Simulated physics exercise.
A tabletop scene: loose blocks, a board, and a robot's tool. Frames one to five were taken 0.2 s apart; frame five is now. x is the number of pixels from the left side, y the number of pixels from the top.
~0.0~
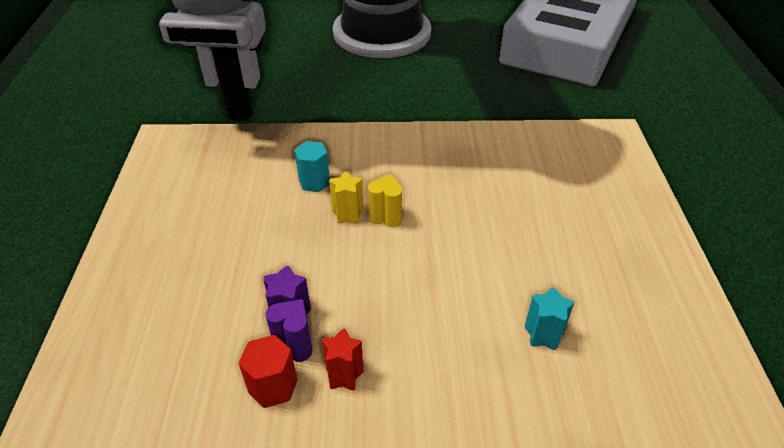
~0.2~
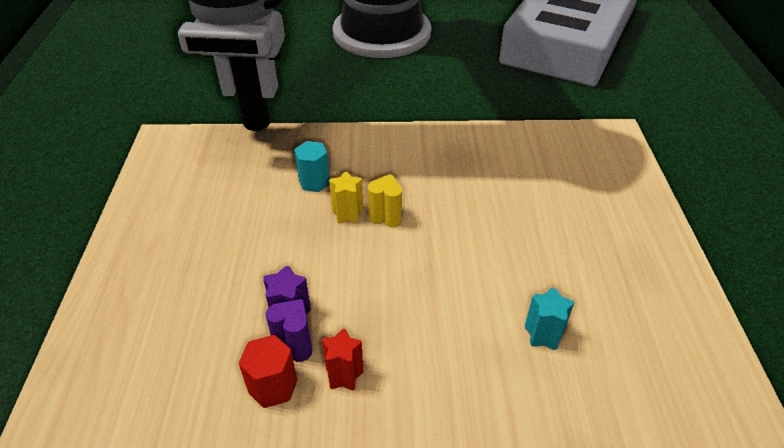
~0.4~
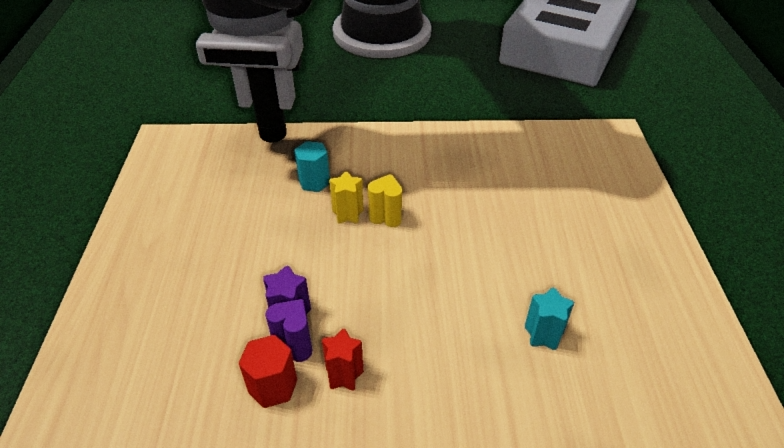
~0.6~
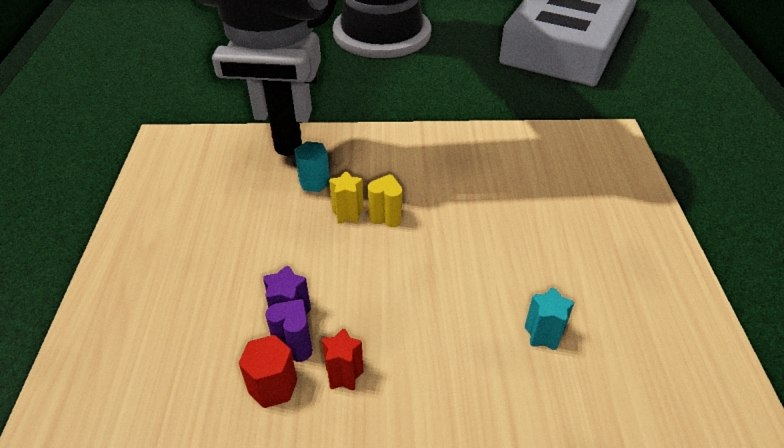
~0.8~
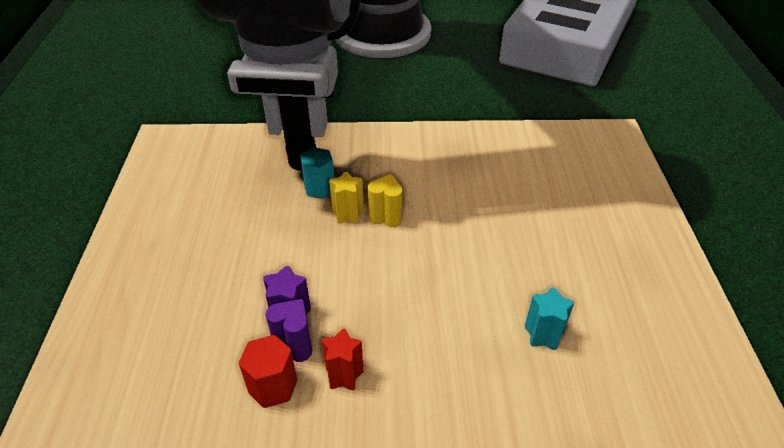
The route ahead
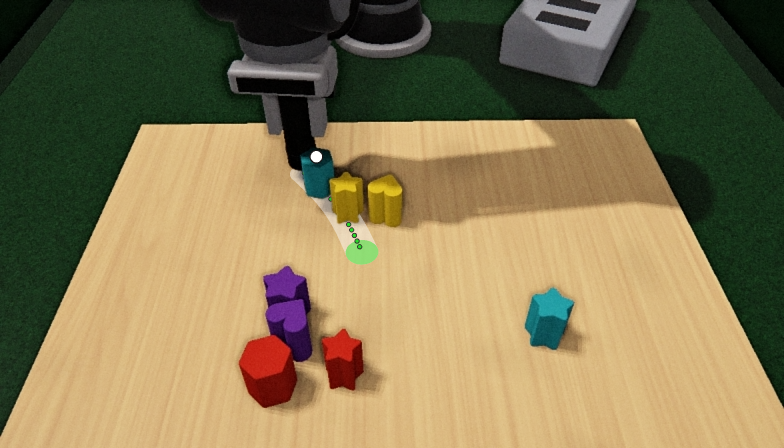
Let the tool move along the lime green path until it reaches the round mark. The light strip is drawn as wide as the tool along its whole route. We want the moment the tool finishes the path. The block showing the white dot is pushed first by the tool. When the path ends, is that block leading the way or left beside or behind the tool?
Looking at the end of the path, the block showing the white dot is still being driven ahead.
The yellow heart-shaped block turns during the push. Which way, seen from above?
Prediction: Counterclockwise.
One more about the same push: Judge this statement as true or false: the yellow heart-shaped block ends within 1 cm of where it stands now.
The claim does not hold.
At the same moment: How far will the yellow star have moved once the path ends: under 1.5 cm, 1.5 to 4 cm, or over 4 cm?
Long: Over 4 cm.
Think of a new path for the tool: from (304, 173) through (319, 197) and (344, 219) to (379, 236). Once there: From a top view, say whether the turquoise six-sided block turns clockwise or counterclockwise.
It turns round clockwise.
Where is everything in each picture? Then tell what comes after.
In the first picture, tool's lower end (240, 114); turquoise six-sided block (311, 150); yellow star (346, 182); yellow heart-shaped block (386, 186).
In the second picture, tool (257, 124); blocks still.
In the third picture, tool (273, 135); blocks still.
In the fourth picture, tool (289, 148); blocks still.
In the fifth picture, tool (303, 163); turquoise six-sided block (316, 157); yellow star (346, 182); yellow heart-shaped block (386, 186).
Drawn move, from (304, 173) by way of (338, 208) to (362, 252); the dot is on the turquoise six-sided block.
On the path given first. One third of the way, tool (326, 185); turquoise six-sided block (336, 182), turned 25° clockwise; yellow star (358, 194), turned 15° anticlockwise; yellow heart-shaped block (391, 187), turned 15° anticlockwise.
Two thirds of the way, tool (346, 211); turquoise six-sided block (355, 211), turned 30° clockwise; yellow star (384, 218), turned 35° anticlockwise; yellow heart-shaped block (396, 190), turned 45° anticlockwise.
At the end, tool (361, 242); turquoise six-sided block (372, 244), turned 25° clockwise; yellow star (399, 228), turned 85° anticlockwise; yellow heart-shaped block (396, 190), turned 45° anticlockwise.
